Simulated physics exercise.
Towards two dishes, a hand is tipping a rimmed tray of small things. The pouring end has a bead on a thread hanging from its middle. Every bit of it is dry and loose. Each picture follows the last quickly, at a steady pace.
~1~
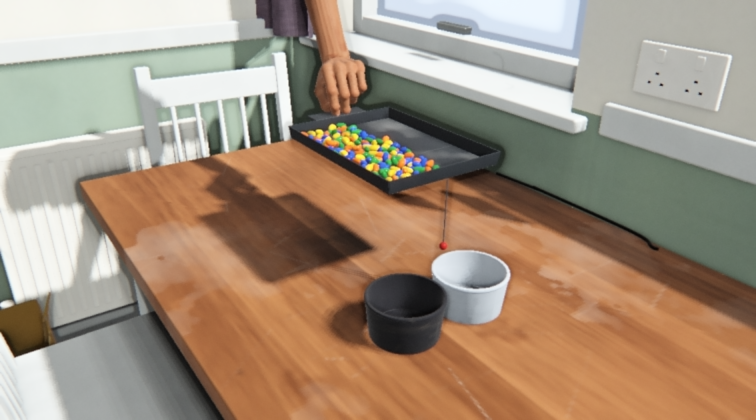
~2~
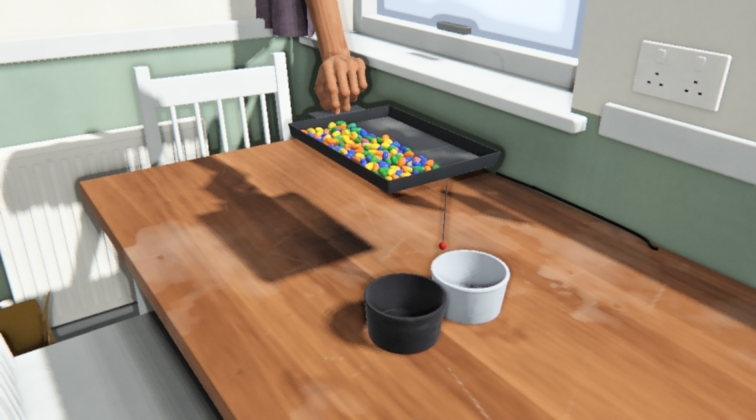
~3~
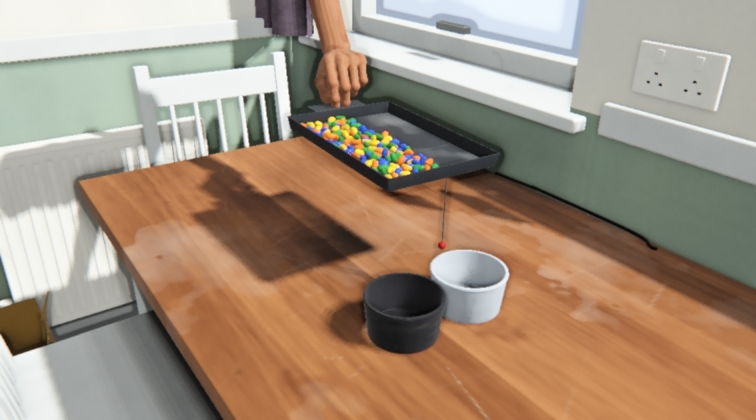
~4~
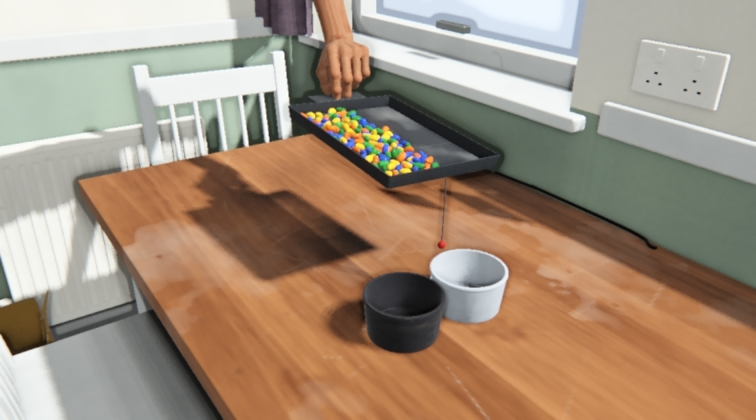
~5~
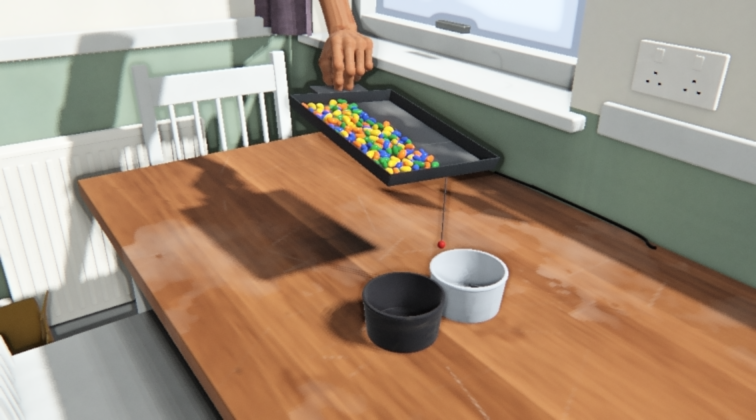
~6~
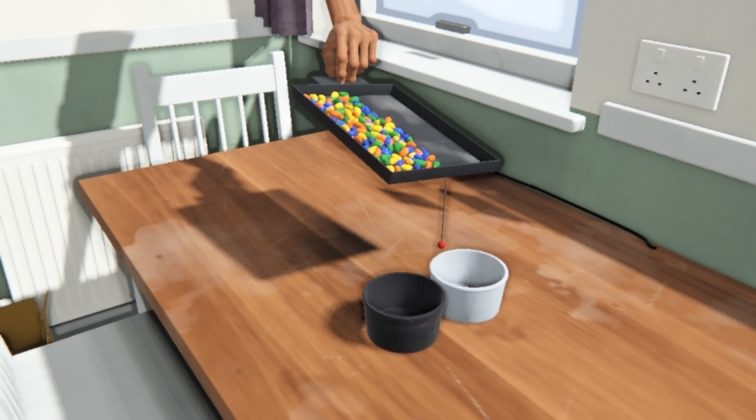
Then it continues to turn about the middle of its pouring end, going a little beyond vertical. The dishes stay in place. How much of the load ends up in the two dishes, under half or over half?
Under half.
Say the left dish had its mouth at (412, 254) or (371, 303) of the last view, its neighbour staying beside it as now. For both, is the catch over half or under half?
For the two tries in order: Exceeding half, not as much as half.
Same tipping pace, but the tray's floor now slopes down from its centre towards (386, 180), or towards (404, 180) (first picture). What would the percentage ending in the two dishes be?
For the first it's near 40 %, for the second near 70 %.
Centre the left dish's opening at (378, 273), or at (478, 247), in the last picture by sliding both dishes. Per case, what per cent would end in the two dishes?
In the first position around 0 percent, in the second around 90 percent.
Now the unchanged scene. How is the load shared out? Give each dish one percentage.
The left dish ends with 0 per cent of the load and the right dish with 10 per cent.
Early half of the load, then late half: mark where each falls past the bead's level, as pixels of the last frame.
It goes through near (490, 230) first, then near (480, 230).
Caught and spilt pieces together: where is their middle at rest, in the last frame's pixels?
I'd place the middle at about (496, 272).
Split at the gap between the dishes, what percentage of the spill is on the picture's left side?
Roughly 0 percent.
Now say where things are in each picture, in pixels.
In the first picture, corners of the pouring end at (389, 180) and (497, 151), level; middle of the load at (367, 150), jelly beans; left dish at (430, 330); right dish at (495, 301); bead on its thread at (443, 246).
In the second picture, corners of the pouring end at (389, 179) and (497, 152), level; middle of the load at (367, 149).
In the third picture, corners of the pouring end at (389, 178) and (497, 153), tipped barely, lowest at the right corner; middle of the load at (366, 145).
In the fourth picture, corners of the pouring end at (390, 175) and (497, 155), tipped a little, lowest at the right corner; middle of the load at (374, 138).
In the fifth picture, corners of the pouring end at (391, 173) and (497, 157), tipped a little, lowest at the right corner; middle of the load at (375, 133).
In the sixth picture, corners of the pouring end at (393, 171) and (497, 159), tipped a little, lowest at the right corner; middle of the load at (377, 129); left dish at (428, 329); right dish at (493, 300).
Soon after the last picture, tray tipped steeply; nearly all on the tray; a stray few outside both; a stray few in the air.
A little later, tray tipped right over; most on the tray; a small part outside both; a small part in the air.
Later still, tray tipped past a quarter turn; a small part in the right dish; nearly all outside both.
At rest, tray tipped past a quarter turn; none in the left dish; a small part in the right dish; nearly all outside both.
